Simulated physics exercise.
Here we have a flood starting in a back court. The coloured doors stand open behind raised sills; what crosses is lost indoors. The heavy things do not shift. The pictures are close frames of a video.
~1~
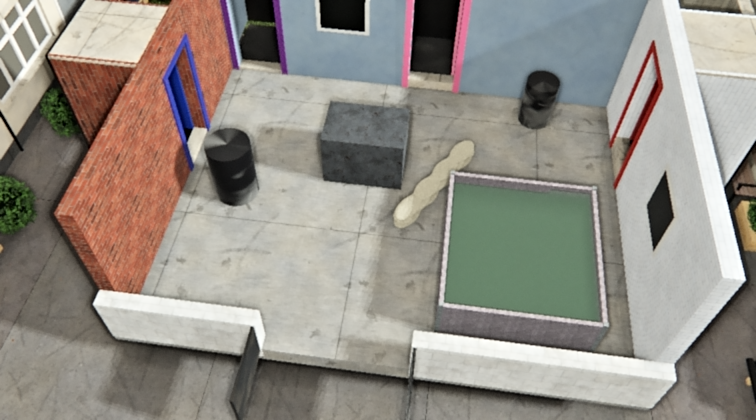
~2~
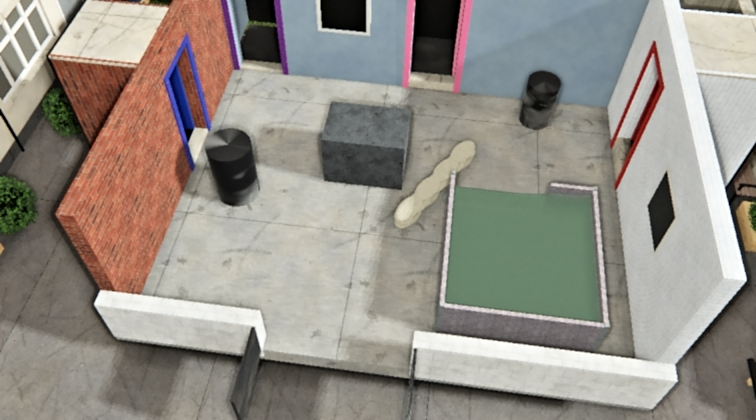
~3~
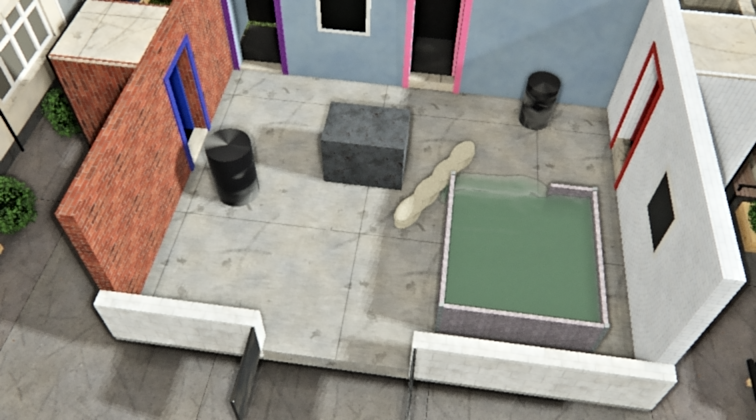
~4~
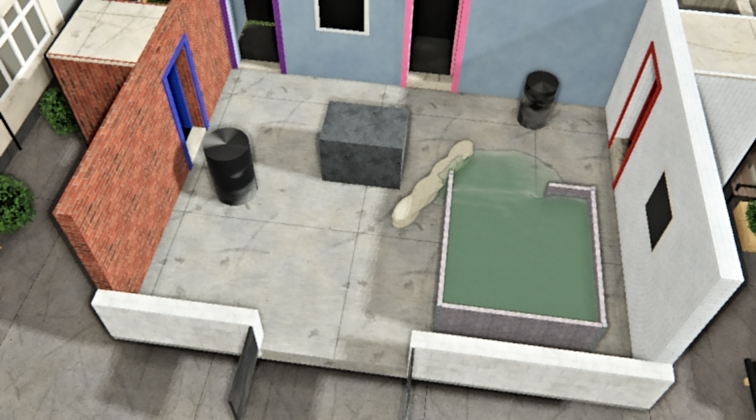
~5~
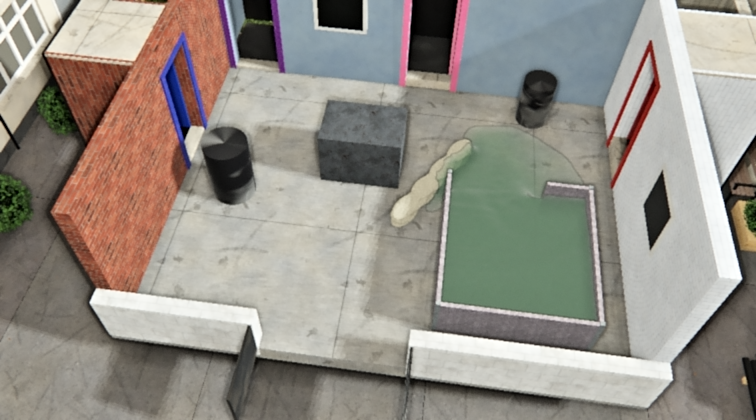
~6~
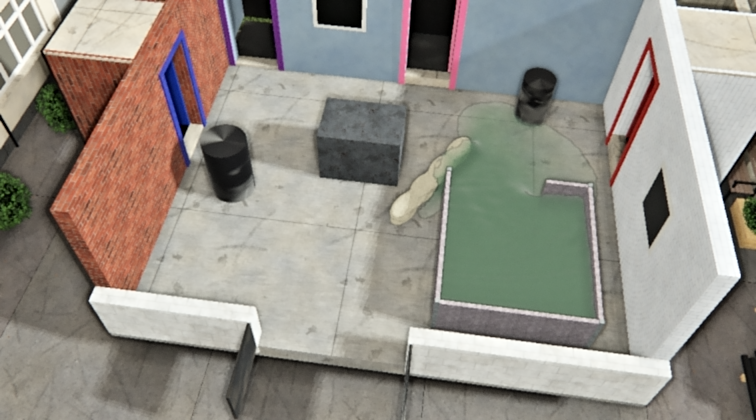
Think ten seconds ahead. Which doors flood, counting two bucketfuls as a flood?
In the end: The red door admits no more than that; the purple door lets in a lot; the pink door admits no more than that; the blue door lets in a lot.
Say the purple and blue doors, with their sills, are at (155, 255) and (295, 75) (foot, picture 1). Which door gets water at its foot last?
Last comes the one in purple.
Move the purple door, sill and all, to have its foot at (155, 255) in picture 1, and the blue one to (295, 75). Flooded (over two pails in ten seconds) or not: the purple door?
Then: The purple door holds.
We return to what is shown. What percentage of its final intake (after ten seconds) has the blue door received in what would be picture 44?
Near 20 in a hundred.
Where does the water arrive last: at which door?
I say the blue-painted one.
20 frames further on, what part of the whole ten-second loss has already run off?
Near 5 in a hundred.
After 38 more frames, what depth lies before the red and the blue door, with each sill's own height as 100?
About 50 and 140 per cent.
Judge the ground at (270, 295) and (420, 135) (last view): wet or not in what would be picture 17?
In that order: Not flooded, under water.
A moment on, water covers 25 % of the floor; the red door wet at the sill, nothing in, the purple door not reached, the pink door wet at the sill, nothing in, the blue door not reached.
Next, water covers 35 % of the floor; the red door wet at the sill, nothing in, the purple door not reached, the pink door wet at the sill, nothing in, the blue door not reached.
Then, water covers 60 % of the floor; the red door under two buckets in, the purple door wet at the sill, nothing in, the pink door wet at the sill, nothing in, the blue door not reached.
Later, water covers 75 % of the floor; the red door under two buckets in, the purple door over two buckets in, the pink door wet at the sill, nothing in, the blue door under two buckets in.
In the end, water covers 95 % of the floor; the red door under two buckets in, the purple door far over two buckets in, the pink door wet at the sill, nothing in, the blue door over two buckets in.
